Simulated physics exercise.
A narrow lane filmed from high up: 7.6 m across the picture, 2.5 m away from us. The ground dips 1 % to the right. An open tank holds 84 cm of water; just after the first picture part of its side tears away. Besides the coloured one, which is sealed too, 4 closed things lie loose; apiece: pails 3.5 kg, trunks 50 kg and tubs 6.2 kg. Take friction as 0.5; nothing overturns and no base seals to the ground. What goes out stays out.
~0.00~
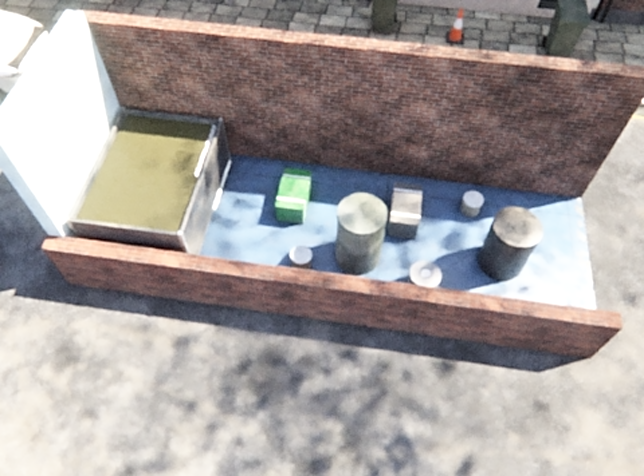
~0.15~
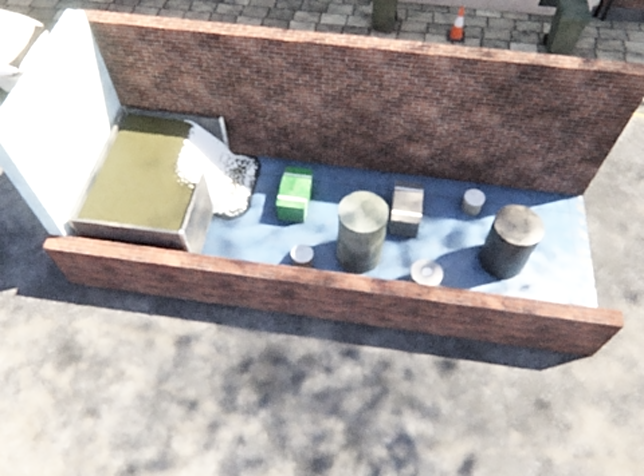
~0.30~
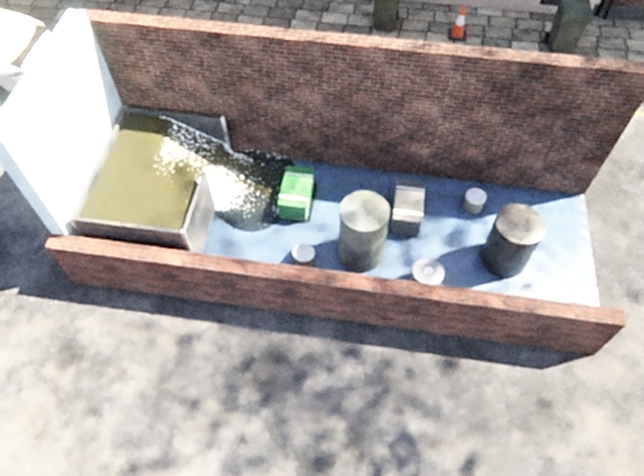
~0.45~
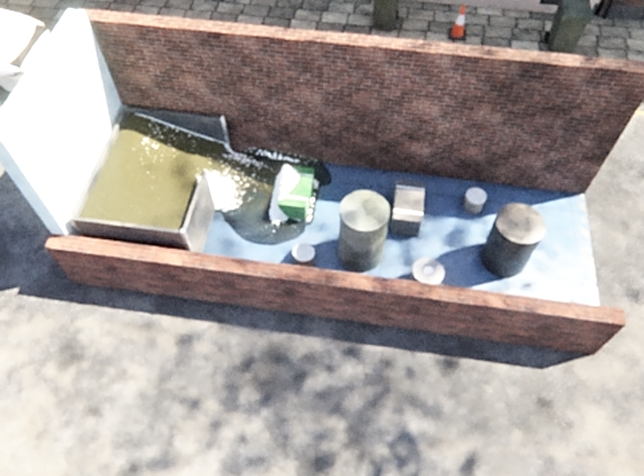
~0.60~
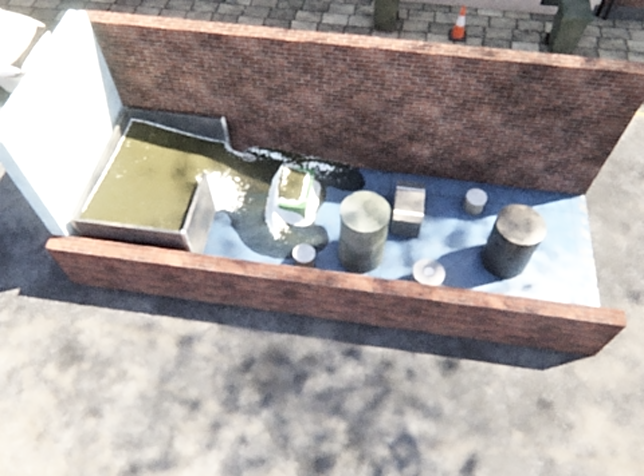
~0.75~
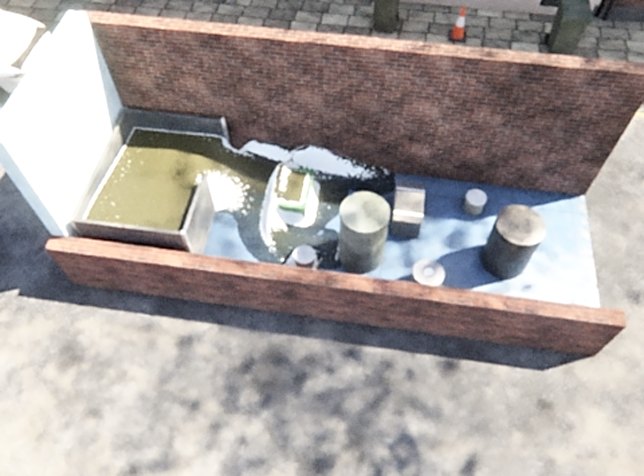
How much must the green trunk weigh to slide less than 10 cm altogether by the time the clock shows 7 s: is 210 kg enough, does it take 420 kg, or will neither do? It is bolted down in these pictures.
For it, only the larger load is enough.
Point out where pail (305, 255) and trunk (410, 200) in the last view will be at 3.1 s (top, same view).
Near (522, 286) and (478, 224).
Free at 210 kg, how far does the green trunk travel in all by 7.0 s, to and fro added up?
About 100 cm.
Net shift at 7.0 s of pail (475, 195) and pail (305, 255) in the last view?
In turn: Gone out, washed out.
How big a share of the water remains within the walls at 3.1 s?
Some 90 per cent remains.
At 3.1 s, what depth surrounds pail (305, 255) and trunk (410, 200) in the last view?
Roughly 13 and 12 cm.
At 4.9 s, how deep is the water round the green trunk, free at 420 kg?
Roughly 14 cm.
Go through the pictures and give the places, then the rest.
The green trunk at (294, 188), on the bottom; water covers 3.4 m2; 0 of 5 have shifted, in the first frame.
The green trunk at (295, 187) rests on the ground; water covers 4.1 m2; 0 of 5 have shifted, in the second frame.
The green trunk at (296, 186), on the bottom; water covers 5.1 m2; 0 of 5 have shifted, in the third frame.
The green trunk at (296, 186), on the bottom; 5.8 m2 under water; 0 of 5 have shifted, in the fourth frame.
The green trunk at (296, 187), on the bottom; 6.7 m2 under water; 0 of 5 have shifted, in the fifth frame.
The green trunk at (296, 187), on the bottom; water covers 7.5 m2; 0 of 5 have shifted, in the sixth frame.
After 1.4 s the green trunk would be 42 cm from its start with 210 kg and 0 cm from its start with 420 kg; 21 cm of water round it then.
After 3.1 s the green trunk would be 92 cm from its start with 210 kg and 0 cm from its start with 420 kg; 14 cm of water round it then.
After 4.9 s the green trunk would be 92 cm from its start with 210 kg and 0 cm from its start with 420 kg; 14 cm of water round it then.
After 7.0 s the green trunk would be 92 cm from its start with 210 kg and 0 cm from its start with 420 kg; 10 cm of water round it then.
